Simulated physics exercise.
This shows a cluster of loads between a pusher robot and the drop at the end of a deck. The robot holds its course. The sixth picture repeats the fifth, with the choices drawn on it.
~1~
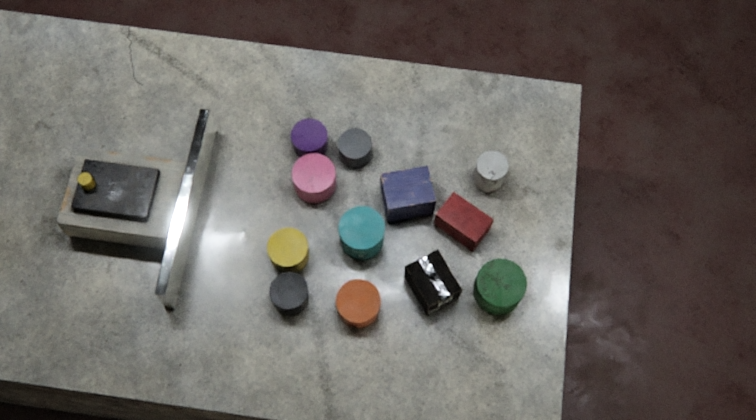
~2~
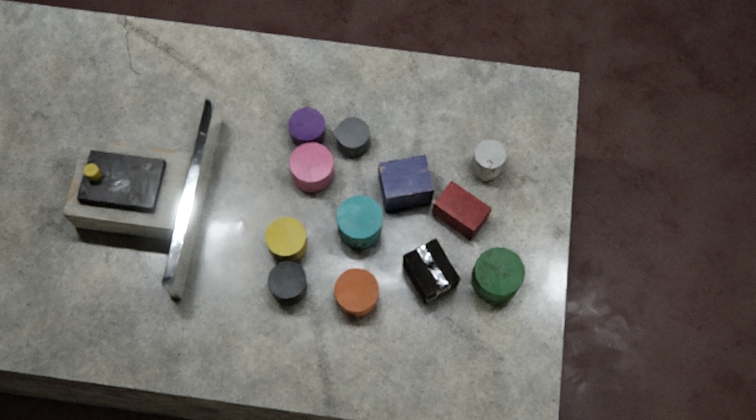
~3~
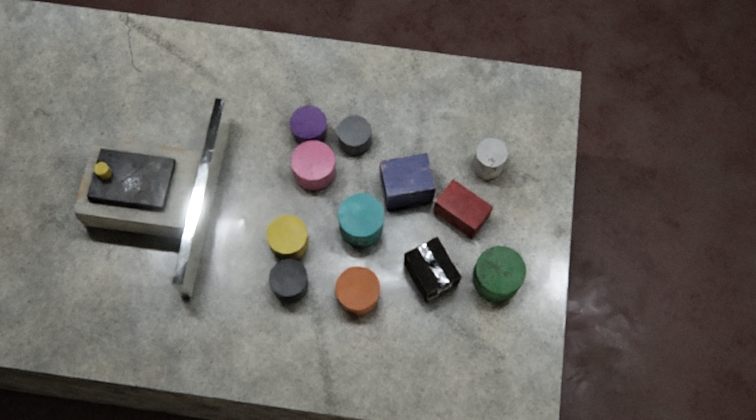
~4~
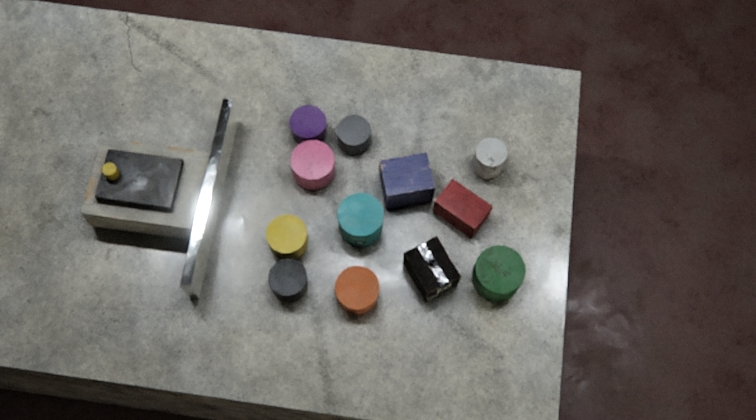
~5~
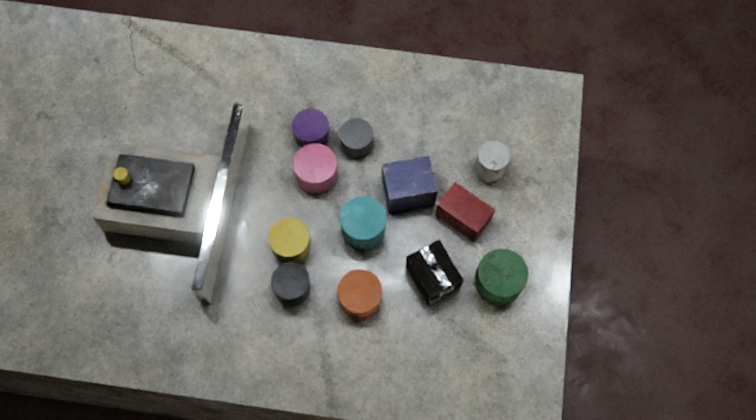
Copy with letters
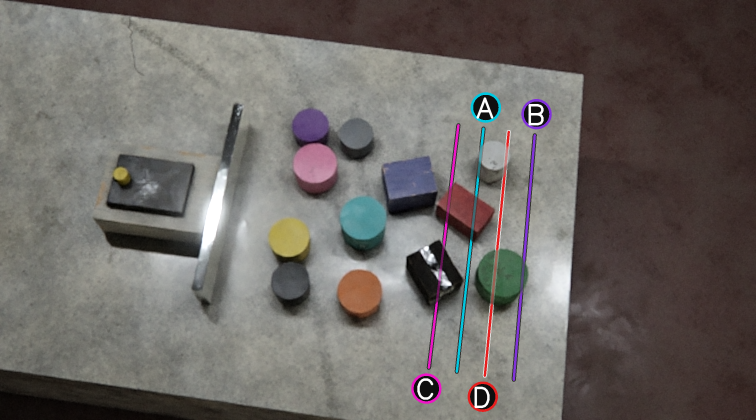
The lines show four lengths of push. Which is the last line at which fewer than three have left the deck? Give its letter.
Up to line D.
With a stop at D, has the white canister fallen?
No.
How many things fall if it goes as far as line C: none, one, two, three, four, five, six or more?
The count is none.
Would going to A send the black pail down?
By then, no.
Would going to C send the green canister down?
By then, no.
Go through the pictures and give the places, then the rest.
In the first frame, white canister (491, 172); orange pail (358, 304); black parcel (433, 282).
In the second frame, robot (128, 181); blue crate (405, 183).
In the third frame, robot (137, 179); purple pail (309, 127).
In the fourth frame, robot (146, 180); red crate (462, 208).
In the fifth frame, robot (157, 185); grey canister (357, 138); black pail (292, 285); pink canister (316, 169).
On the marked copy, A at (471, 244); B at (525, 251); C at (444, 240); D at (497, 247).
Following D. Soon after the start, robot (256, 198); purple pail (358, 135); black pail (332, 290).
Later, robot (355, 212); green canister (530, 278); red crate (530, 235).
In the end, robot (435, 223); green canister over the edge; red crate over the edge; two fallen.
As for the rest, A is within the limit but short; B drops four; C is within the limit but short.
